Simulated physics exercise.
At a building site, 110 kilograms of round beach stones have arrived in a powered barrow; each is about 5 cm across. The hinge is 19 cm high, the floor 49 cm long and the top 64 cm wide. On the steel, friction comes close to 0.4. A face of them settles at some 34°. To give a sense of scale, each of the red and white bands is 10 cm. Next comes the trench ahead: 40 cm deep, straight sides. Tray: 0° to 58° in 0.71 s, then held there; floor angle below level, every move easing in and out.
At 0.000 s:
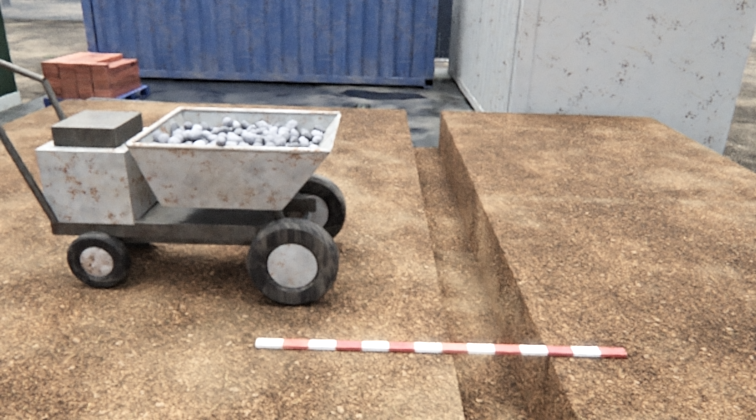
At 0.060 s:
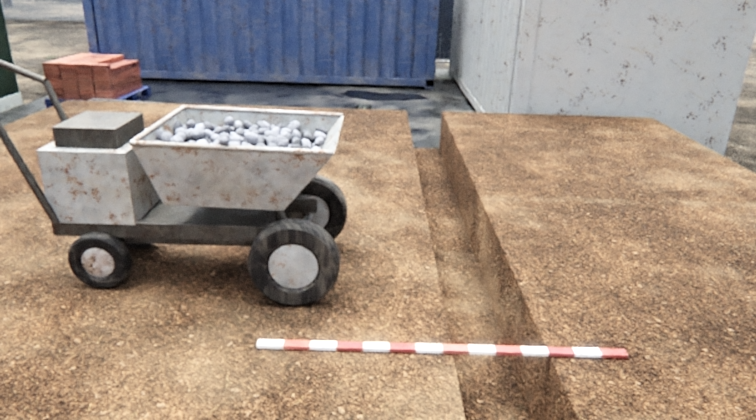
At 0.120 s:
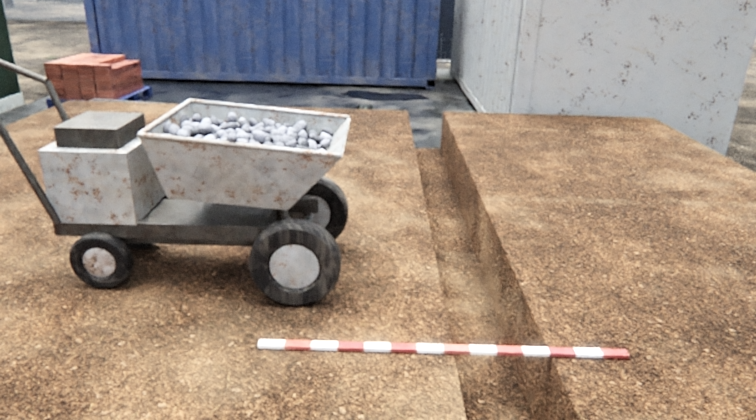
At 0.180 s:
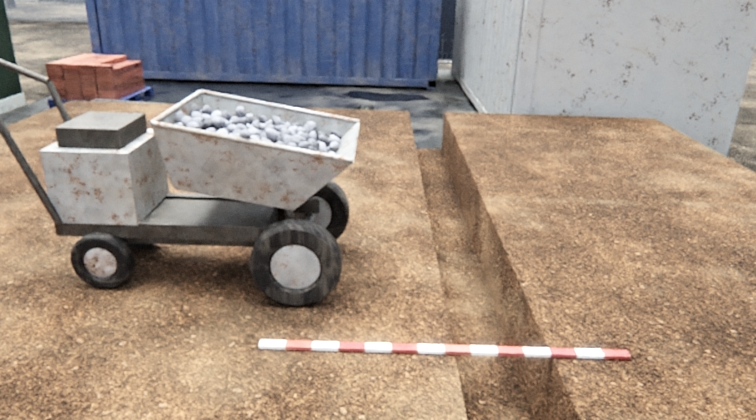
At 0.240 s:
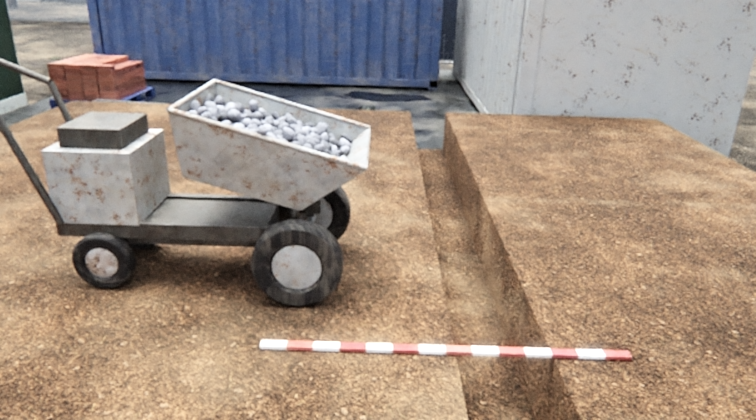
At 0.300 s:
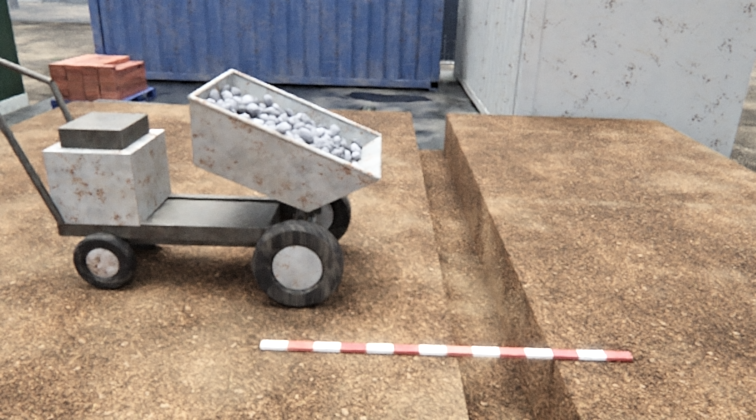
A rusty pale tray of grey stones, mounted on a small wheeled cart on brown gritty ground, is seen from slightly above and to the side at a building site. Red bricks and a blue container stand behind, a pale wall rises at right, and a red-and-white rod crosses a trench in front. The tray starts level, then tilts steadily down toward the right, its left end rising, while the cart stays put and the view barely shifts.
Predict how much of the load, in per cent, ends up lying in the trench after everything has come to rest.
Roughly 69 per cent of it.
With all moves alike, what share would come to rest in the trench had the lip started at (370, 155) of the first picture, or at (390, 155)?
From the first place around 60 per cent, from the other around 50.
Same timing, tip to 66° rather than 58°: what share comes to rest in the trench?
With that change, near 95 per cent.
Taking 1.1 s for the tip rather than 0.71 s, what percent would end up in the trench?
I'd put it at roughly 70 per cent.
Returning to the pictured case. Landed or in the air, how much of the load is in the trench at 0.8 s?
Some 5 per cent.
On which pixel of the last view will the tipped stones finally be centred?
The middle should be near (475, 337).
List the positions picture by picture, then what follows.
In the first frame, lip at (329, 152), floor tilted 0°, highest stones at (231, 131).
In the second frame, the tray is at 1°, its lip at (333, 153); the top of the load is at (224, 129); the stones move at 0.3 m/s on average.
In the third frame, lip at (341, 156), floor tilted 4°, highest stones at (211, 124); the stones move at 0.6 m/s on average.
In the fourth frame, lip at (353, 161), floor tilted 9°, highest stones at (208, 116); the stones move at 0.8 m/s on average.
In the fifth frame, lip at (366, 169), floor tilted 15°, highest stones at (222, 107); the stones move at 0.9 m/s on average.
In the sixth frame, lip at (380, 179), floor tilted 22°, highest stones at (233, 98); the stones move at 1.0 m/s on average.
After 0.5 s the floor is at 49°; 100 % in the tray; the foremost stones are at (393, 194).
After 0.8 s the floor is at 58°; 87 % in the tray, 6 % short of the trench, 7 % in the trench; the foremost stones are at (474, 263).
After 1.2 s the floor is at 58°; 44 % in the tray, 8 % short of the trench, 47 % in the trench, 2 % past the trench; the foremost stones are at (567, 288).
After 3.1 s the floor is at 58°; 19 % in the tray, 10 % short of the trench, 69 % in the trench, 2 % past the trench; the foremost stones are at (656, 300).
